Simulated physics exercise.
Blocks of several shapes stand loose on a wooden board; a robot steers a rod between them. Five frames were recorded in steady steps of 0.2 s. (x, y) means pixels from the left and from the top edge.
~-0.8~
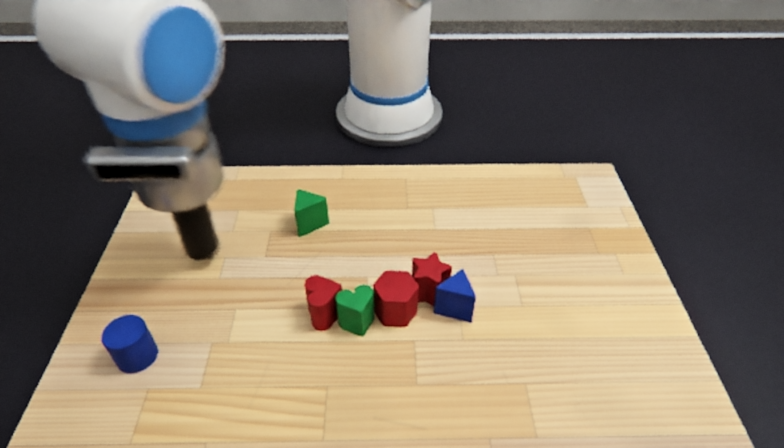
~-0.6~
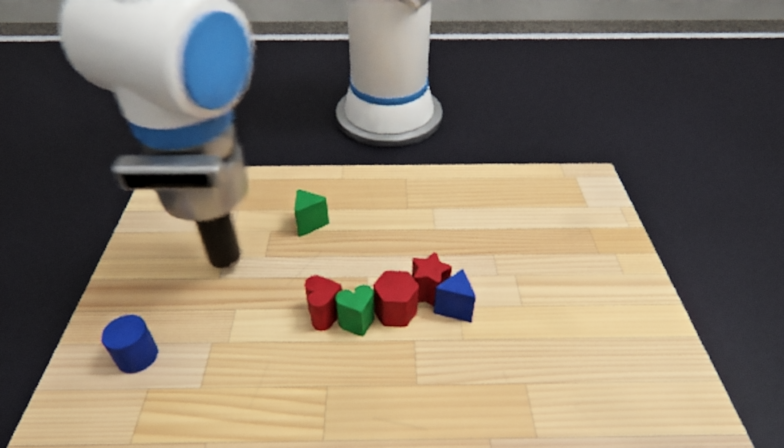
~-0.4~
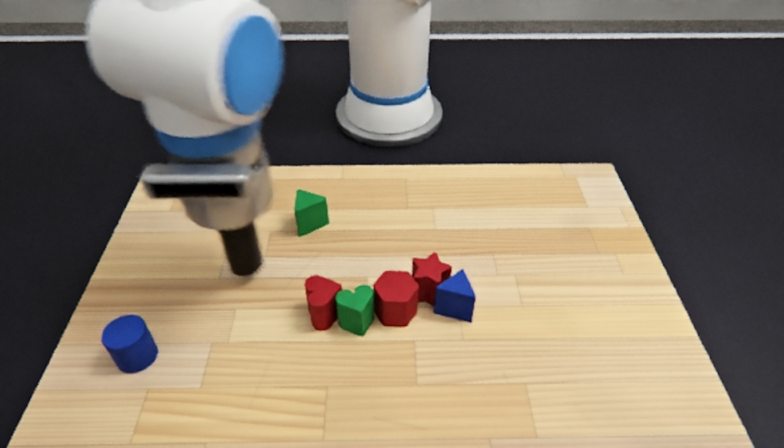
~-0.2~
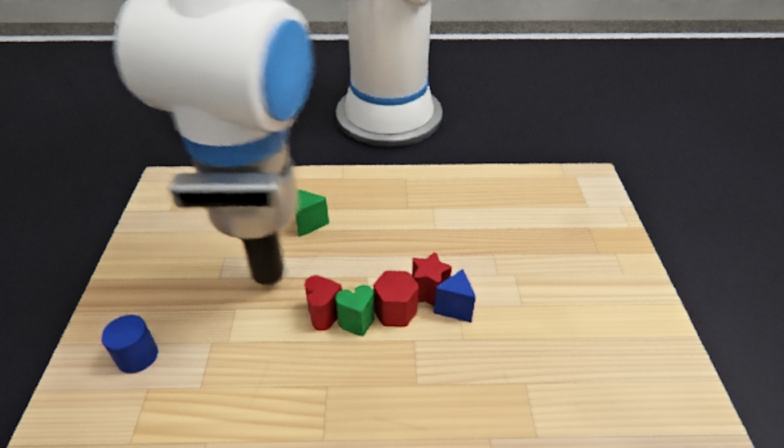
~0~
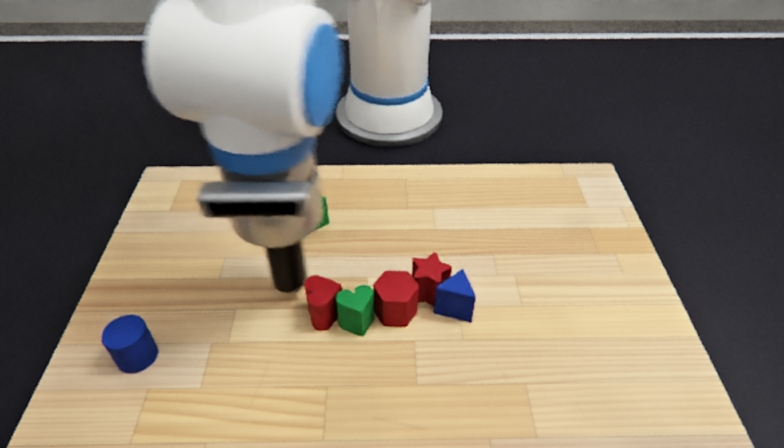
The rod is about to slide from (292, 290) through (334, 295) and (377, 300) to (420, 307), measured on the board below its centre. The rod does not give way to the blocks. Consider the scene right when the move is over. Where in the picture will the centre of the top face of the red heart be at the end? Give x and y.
My estimate: (339, 300).
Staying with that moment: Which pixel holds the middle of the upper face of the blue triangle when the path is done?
At the end it should sit near (481, 288).
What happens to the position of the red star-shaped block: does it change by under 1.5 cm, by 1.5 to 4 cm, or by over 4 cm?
It moves a fair bit, 1.5 to 4 cm.
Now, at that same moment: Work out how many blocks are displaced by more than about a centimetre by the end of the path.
Three or more blocks move.
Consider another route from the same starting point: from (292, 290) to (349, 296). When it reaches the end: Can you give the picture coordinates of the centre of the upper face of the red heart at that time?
I'd place it at (337, 299), taking the centre of its top.
What follows on the original path. One third of the way, rod at (334, 285); red heart at (335, 299), turned 55° clockwise; green heart at (365, 308), turned 55° anticlockwise.
Two thirds of the way, rod at (378, 289); red heart at (339, 300), turned 80° clockwise; green heart at (366, 309), turned 60° anticlockwise; red hexagon at (411, 289); red star-shaped block at (437, 265), turned 25° anticlockwise.
At the end, rod at (421, 297); red heart at (339, 300), turned 80° clockwise; green heart at (366, 309), turned 60° anticlockwise; red hexagon at (452, 305), turned 25° clockwise; red star-shaped block at (453, 265), turned 75° anticlockwise; blue triangle at (481, 288), turned 55° anticlockwise.
